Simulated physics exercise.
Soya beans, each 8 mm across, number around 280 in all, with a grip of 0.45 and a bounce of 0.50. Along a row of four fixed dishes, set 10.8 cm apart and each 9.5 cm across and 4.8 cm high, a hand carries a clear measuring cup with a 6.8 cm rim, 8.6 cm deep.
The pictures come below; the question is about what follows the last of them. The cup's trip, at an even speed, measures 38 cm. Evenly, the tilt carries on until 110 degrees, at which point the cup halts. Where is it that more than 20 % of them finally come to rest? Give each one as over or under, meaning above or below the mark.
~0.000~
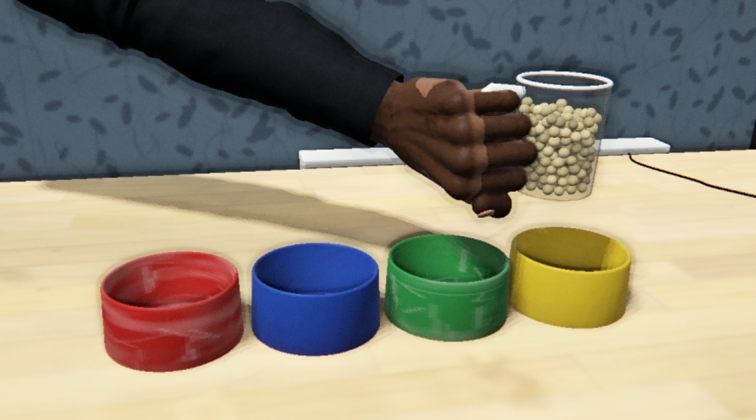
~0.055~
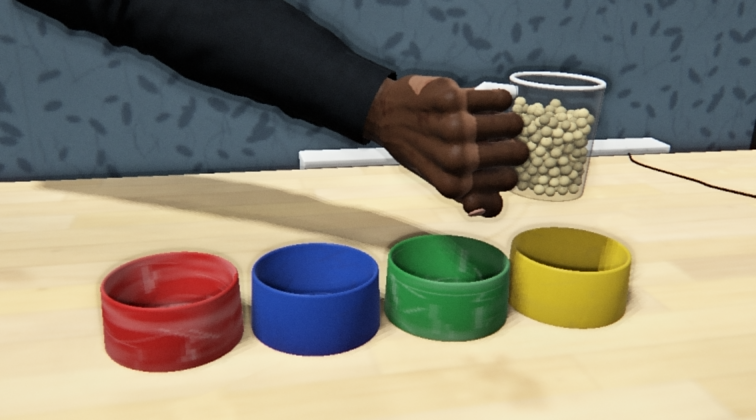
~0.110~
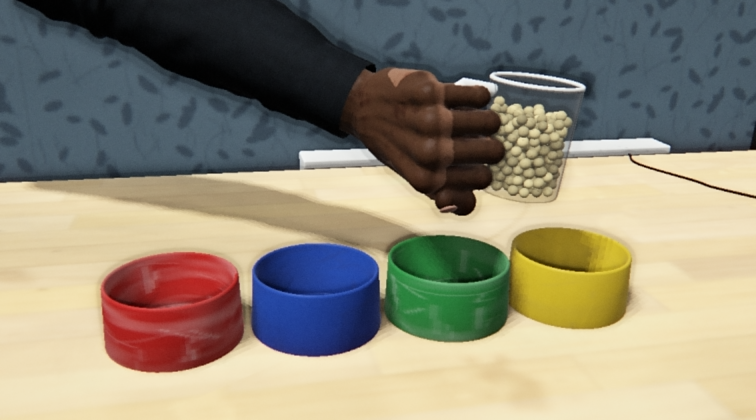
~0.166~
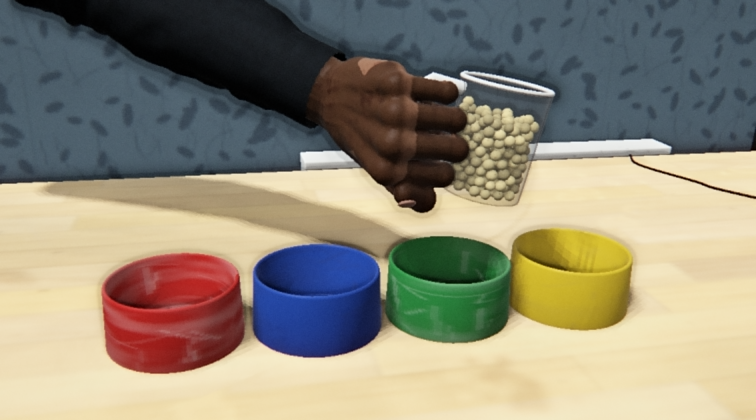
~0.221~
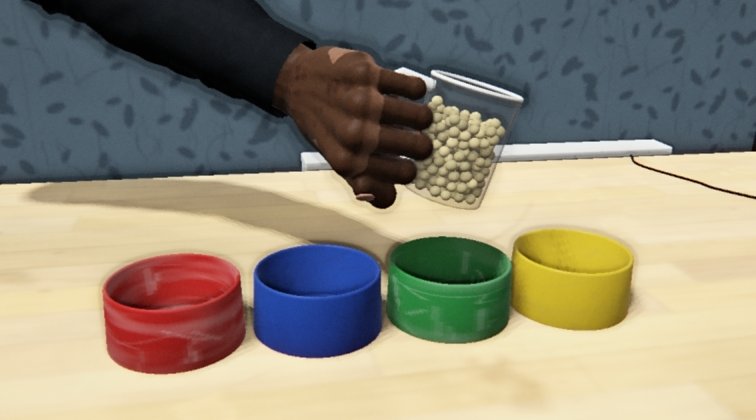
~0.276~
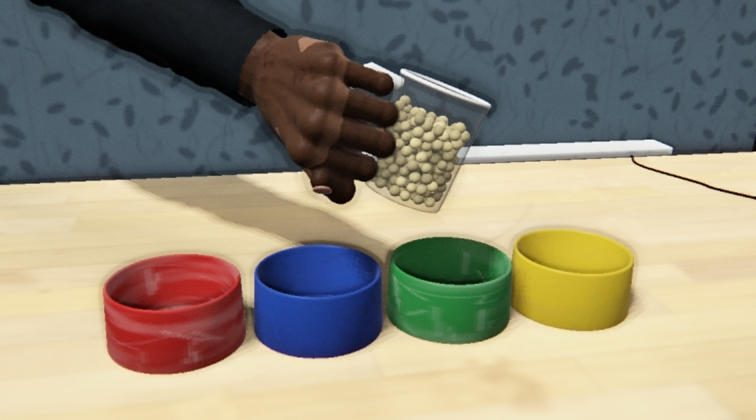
Red: Over, blue: Under, green: Under, yellow: Under, counter: Under.
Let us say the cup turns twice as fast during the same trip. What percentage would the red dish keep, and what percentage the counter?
The red dish 90, the counter 10.
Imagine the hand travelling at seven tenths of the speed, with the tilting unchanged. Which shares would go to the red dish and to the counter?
Red: 100; counter: 0.
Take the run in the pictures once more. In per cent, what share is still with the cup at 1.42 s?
Estimate: Around 40 % of the load.
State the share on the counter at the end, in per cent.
Roughly 0 percent.
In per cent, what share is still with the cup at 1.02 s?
I'd estimate some 100 per cent of the load.
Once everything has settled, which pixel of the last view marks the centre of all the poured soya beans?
At about (174, 313).
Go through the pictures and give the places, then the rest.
The first frame shows cup at (558, 136), tilt 0 degrees, lip at (604, 80), moved 0.0 cm; middle of the pieces at (555, 150); yellow dish at (570, 249); green dish at (448, 258); blue dish at (316, 268); red dish at (171, 279).
The second frame shows cup at (550, 136), tilt 1 degrees, lip at (598, 81), moved 0.7 cm; middle of the pieces at (547, 151).
The third frame shows cup at (527, 137), tilt 5 degrees, lip at (578, 85), moved 2.6 cm; middle of the pieces at (523, 152).
The fourth frame shows cup at (493, 139), tilt 10 degrees, lip at (548, 91), moved 5.5 cm; middle of the pieces at (488, 154).
The fifth frame shows cup at (459, 141), tilt 15 degrees, lip at (517, 98), moved 8.3 cm; middle of the pieces at (453, 156).
The sixth frame shows cup at (423, 143), tilt 21 degrees, lip at (485, 104), moved 11.2 cm; middle of the pieces at (416, 157); yellow dish at (573, 251); green dish at (451, 260); blue dish at (318, 270); red dish at (173, 281). The cup turns about 95 degrees a second and travels 52 cm a second.
Then, at 0.72 s, tilt 63 degrees; cup holds 100 %.
Then, at 1.02 s, tilt 92 degrees; cup holds 100 %.
After 1.42 s, tilt 110 degrees; cup holds 40 %, red 55 %.
By 2.4 s all is still; red 100 %, blue 0 %, green 0 %, yellow 0 %, counter 0 %.
